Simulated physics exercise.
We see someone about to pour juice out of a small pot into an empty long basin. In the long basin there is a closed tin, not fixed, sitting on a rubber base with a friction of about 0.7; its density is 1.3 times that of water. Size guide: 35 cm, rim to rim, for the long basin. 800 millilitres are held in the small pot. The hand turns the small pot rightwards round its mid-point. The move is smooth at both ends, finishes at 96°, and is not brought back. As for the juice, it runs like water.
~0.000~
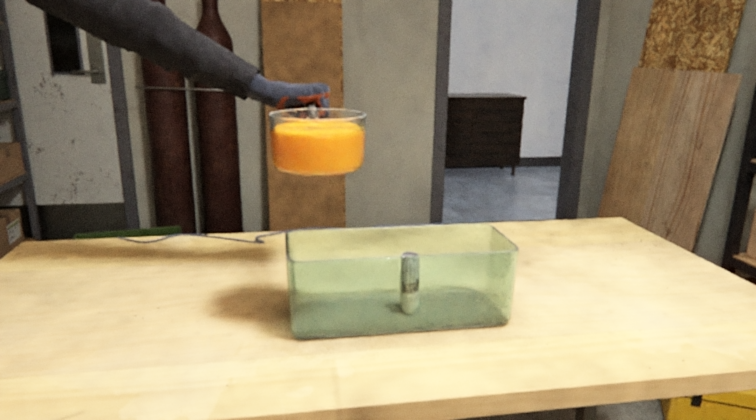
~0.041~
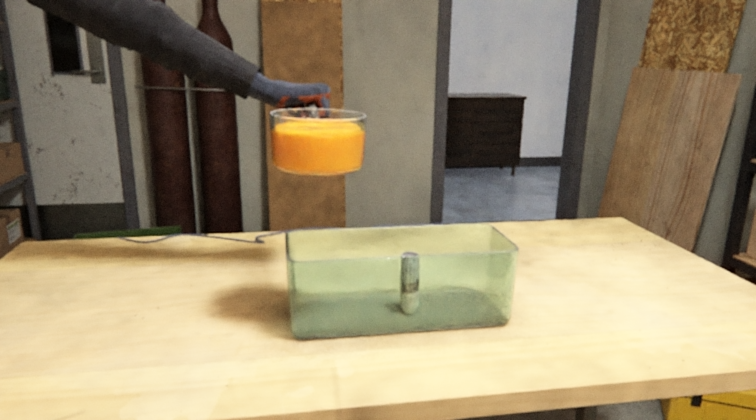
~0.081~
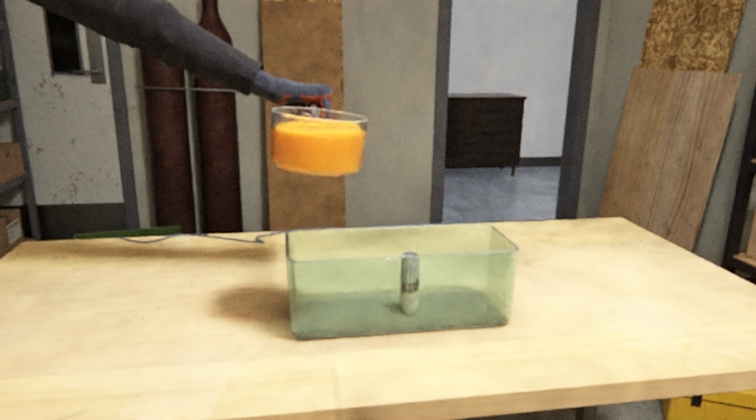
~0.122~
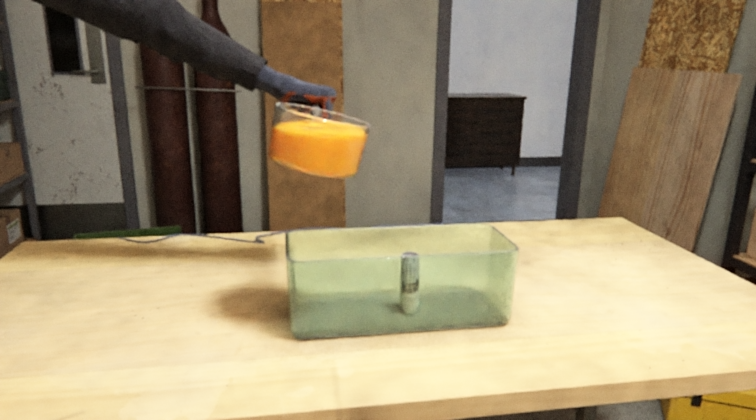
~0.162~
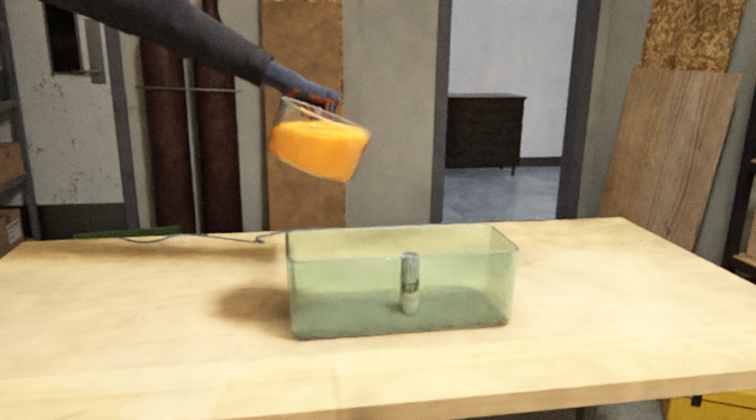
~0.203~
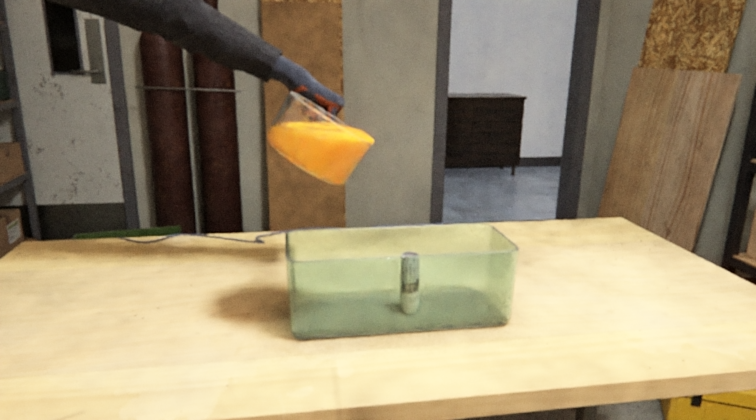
A dark-sleeved arm reaching in from the upper left holds a small clear pot of orange juice in the air, in a workshop seen from a fixed, slightly raised view across a pale wooden table. Below the pot stands a long, see-through green basin with a small closed tin inside, with a dark chest beyond the doorway behind. The hand smoothly tilts the pot rightwards, and the juice shifts up to its lowered right rim.
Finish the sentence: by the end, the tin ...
By the end, the tin has toppled.
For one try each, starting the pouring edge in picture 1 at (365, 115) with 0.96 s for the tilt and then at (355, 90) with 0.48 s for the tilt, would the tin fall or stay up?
Trial 1 - tin stays standing; trial 2 - tin tips.
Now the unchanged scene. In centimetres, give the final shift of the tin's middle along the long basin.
Net tin displacement: Roughly 8.5 cm.
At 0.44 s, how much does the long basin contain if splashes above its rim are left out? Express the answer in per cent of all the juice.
Close to 14 in a hundred.
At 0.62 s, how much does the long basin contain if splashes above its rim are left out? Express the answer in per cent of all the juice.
I reckon close to 78 per cent.
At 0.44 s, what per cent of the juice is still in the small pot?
About 36 per cent.
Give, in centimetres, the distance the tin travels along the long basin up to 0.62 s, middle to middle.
Its middle sits about 0 cm from the start.
By 0.44 s the tilt is 92° and 36 per cent is still to pour; the tin stands where it began.
By 0.62 s the tilt is 96° and 11 per cent is still to pour; the tin stands where it began.
By 0.81 s the tilt is 96° and 3 per cent is still to pour; the tin leans 21°.
By 1.01 s the tilt is 96° and 1 per cent is still to pour; the tin lies on its side.
At rest the tin lies on its side.
